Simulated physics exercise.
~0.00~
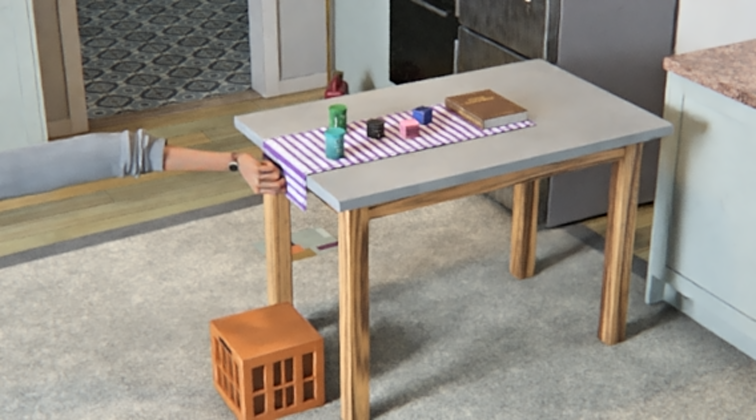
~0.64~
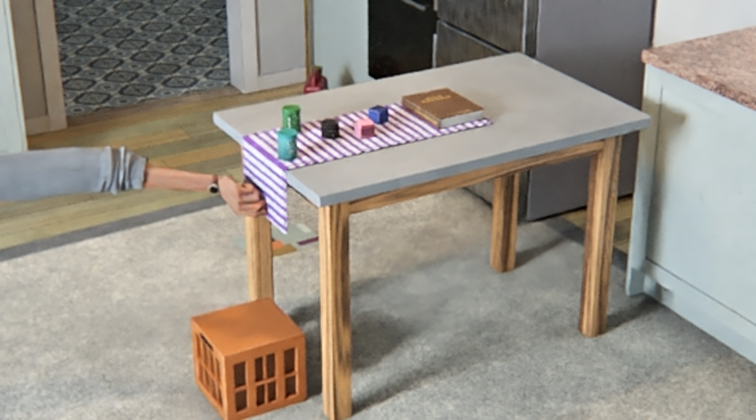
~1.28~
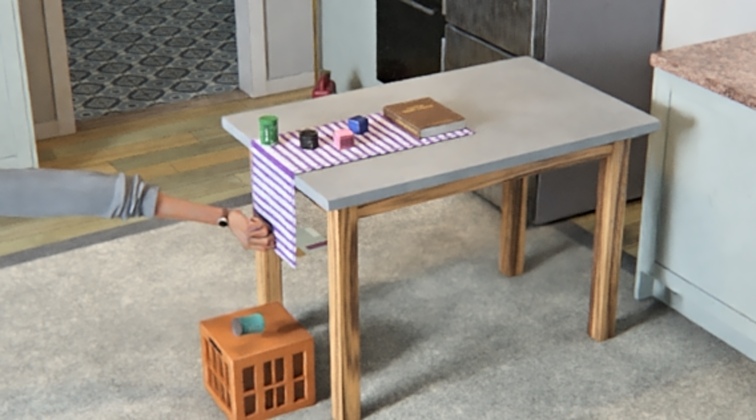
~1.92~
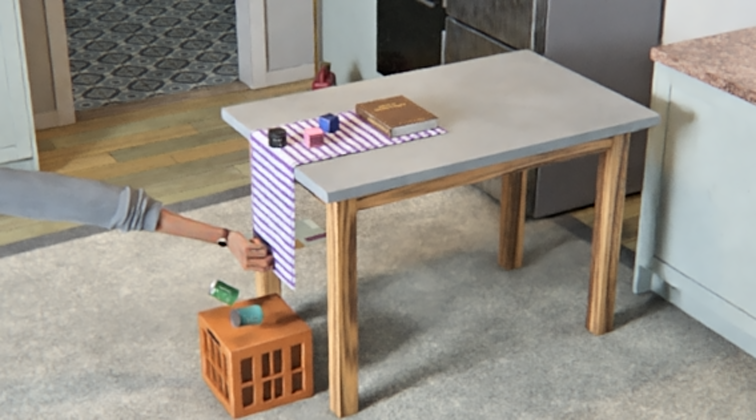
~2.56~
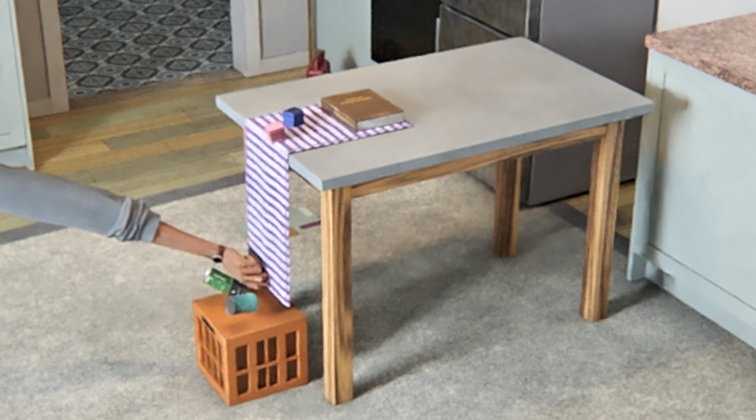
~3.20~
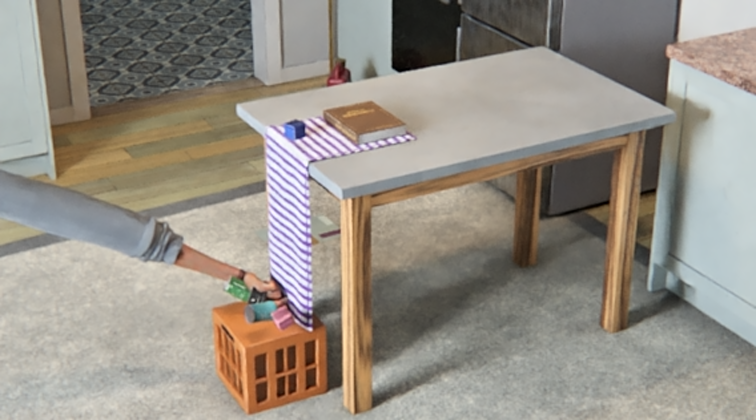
Hand slowly pulling a striped purple cloth down off a table, cans, black pot and pink cube dropping onto an orange crate.
